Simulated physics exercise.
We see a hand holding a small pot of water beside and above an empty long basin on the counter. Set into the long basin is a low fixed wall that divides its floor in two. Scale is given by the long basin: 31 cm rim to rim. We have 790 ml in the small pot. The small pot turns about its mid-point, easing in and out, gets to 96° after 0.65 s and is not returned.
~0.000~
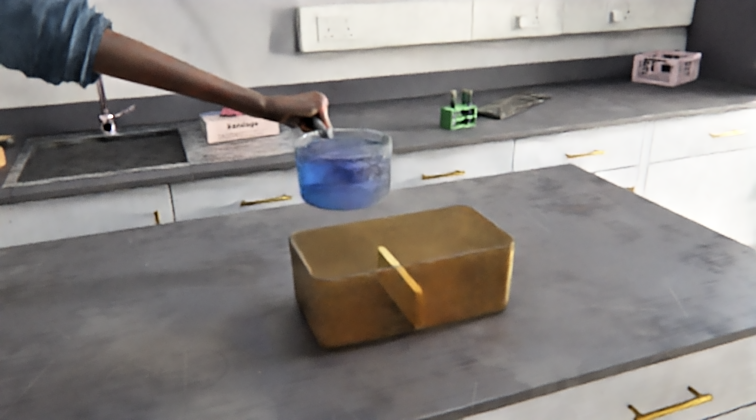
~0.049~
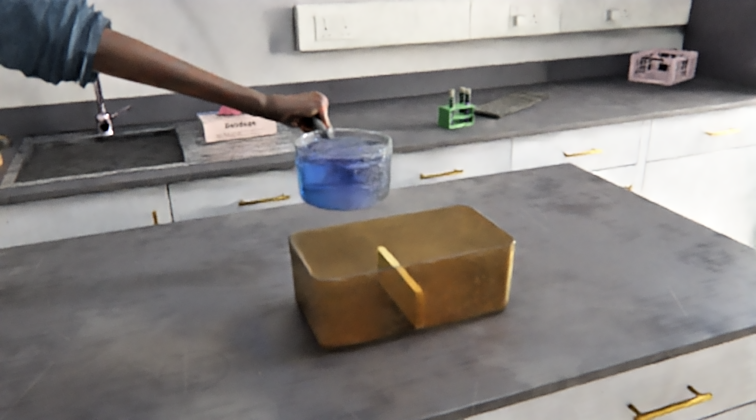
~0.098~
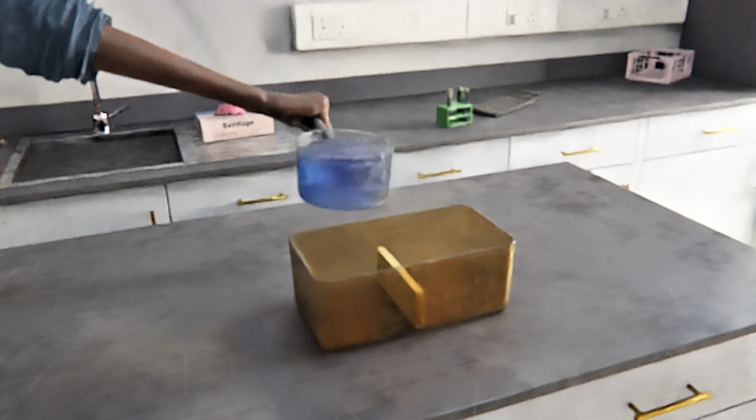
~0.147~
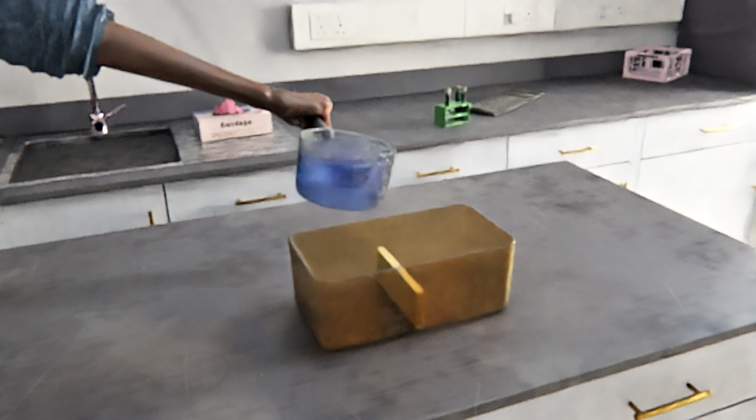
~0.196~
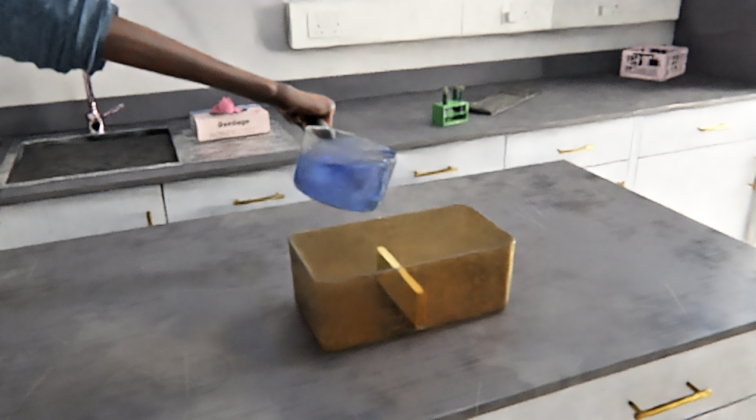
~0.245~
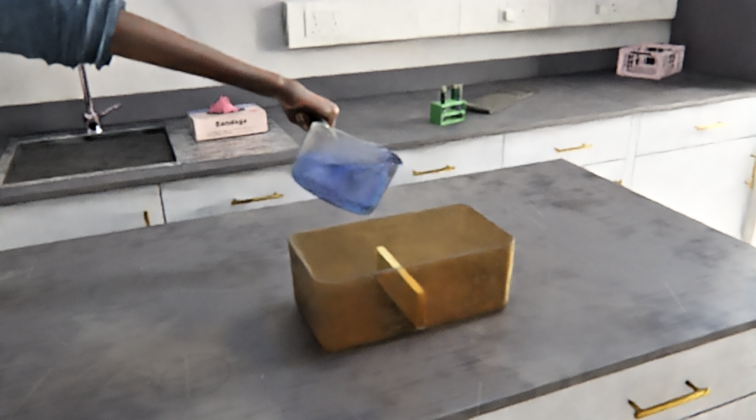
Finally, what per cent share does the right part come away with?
Roughly 94 per cent.
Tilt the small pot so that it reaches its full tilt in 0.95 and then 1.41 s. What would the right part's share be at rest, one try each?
I'd say 95 percent on the first go, 95 percent on the next.
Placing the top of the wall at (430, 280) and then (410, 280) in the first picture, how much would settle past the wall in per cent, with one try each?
40 % and 80 %.
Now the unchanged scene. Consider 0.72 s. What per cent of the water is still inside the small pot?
About 12 per cent.
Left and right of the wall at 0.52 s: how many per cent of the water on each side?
0 per cent left and 24 right, roughly.
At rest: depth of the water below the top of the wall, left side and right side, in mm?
Roughly 60 mm on the left side and roughly 30 mm on the right.
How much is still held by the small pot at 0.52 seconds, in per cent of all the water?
Near 42 in a hundred.
Then, 0.52 s in, the tilt is 86° and 41 per cent is still to pour, 0 is left of the wall and 24 right of it.
Then, 0.72 s in, the tilt is 96° and 11 per cent is still to pour, 2 is left of the wall and 78 right of it.
Then, 0.92 s in, the tilt is 96° and 3 per cent is still to pour, 3 is left of the wall and 90 right of it.
Then, 1.15 s in, the tilt is 96° and 1 per cent is still to pour, 4 is left of the wall and 94 right of it.
Finally, 5 per cent lies left of the wall, 94 right of it and 1 outside.
